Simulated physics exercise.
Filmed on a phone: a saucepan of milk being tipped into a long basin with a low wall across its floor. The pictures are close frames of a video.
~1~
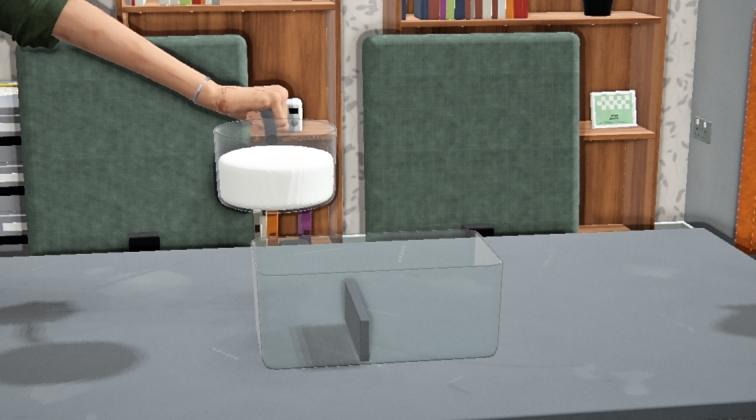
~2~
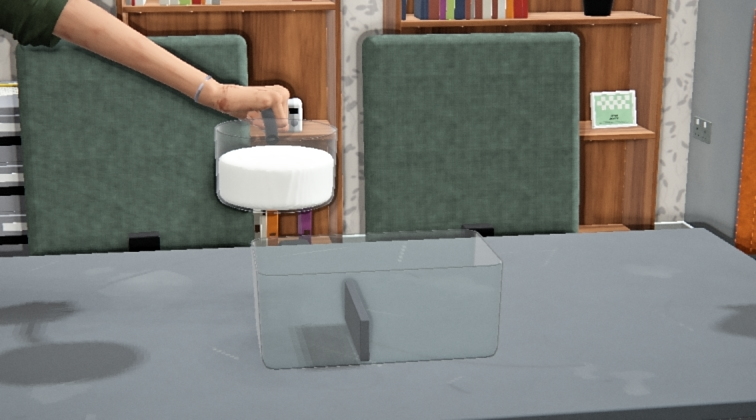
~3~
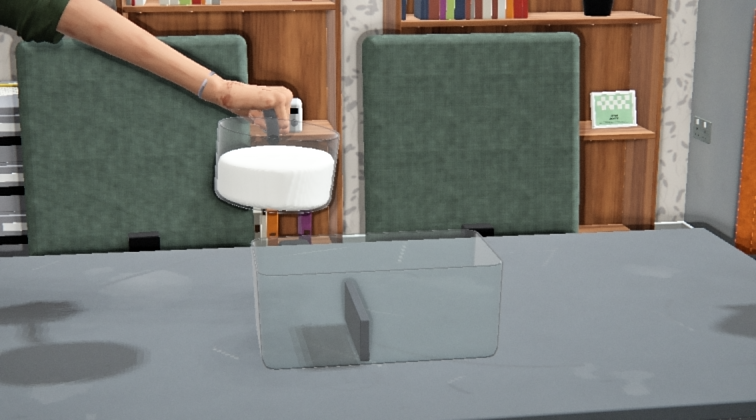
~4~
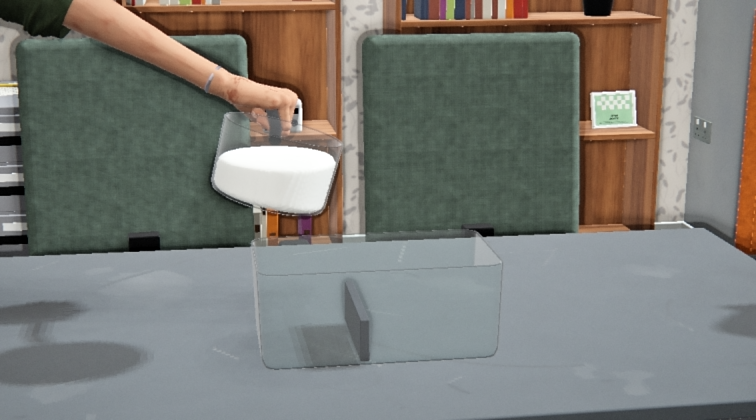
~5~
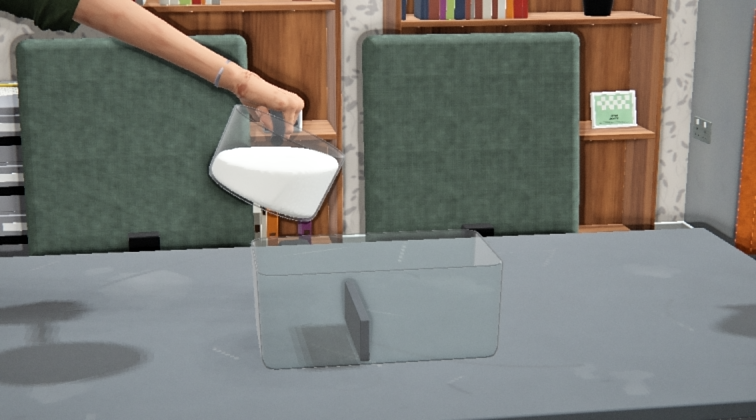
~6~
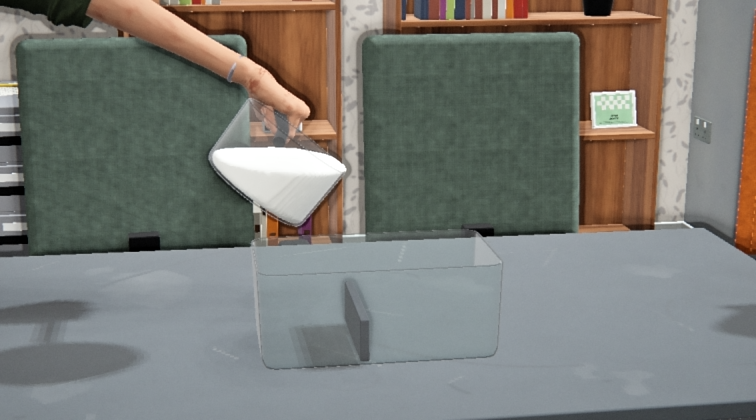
A hand tilting a clear saucepan of milk steadily to the right above a long transparent basin with a low wall inside.
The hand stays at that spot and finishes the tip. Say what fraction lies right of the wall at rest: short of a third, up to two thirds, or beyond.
In the end between a third and two thirds is right of the wall.
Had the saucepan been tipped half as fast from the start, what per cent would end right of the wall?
It comes to 75 per cent or so.
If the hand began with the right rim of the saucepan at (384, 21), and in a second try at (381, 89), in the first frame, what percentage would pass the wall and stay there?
The first gives 85 %, the second 90 %.
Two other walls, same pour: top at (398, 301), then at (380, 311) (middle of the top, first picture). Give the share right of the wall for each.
In turn 5 and 30 in a hundred.
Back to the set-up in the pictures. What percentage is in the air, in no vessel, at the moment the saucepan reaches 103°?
Near 30 %.
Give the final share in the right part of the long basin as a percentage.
Close to 60 per cent.
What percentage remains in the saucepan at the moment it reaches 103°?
Near 30 %.
A moment on, the saucepan is tipped right over and 30 per cent is still to pour, 3 is left of the wall and 36 right of it.
Next, the saucepan is tipped right over and 4 per cent is still to pour, 33 is left of the wall and 59 right of it.
Then the saucepan is tipped right over and 0 per cent is still to pour, 40 is left of the wall and 58 right of it.
Later the saucepan is tipped right over and 0 per cent is still to pour, 40 is left of the wall and 58 right of it.
Finally, 40 per cent lies left of the wall, 58 right of it and 1 outside.
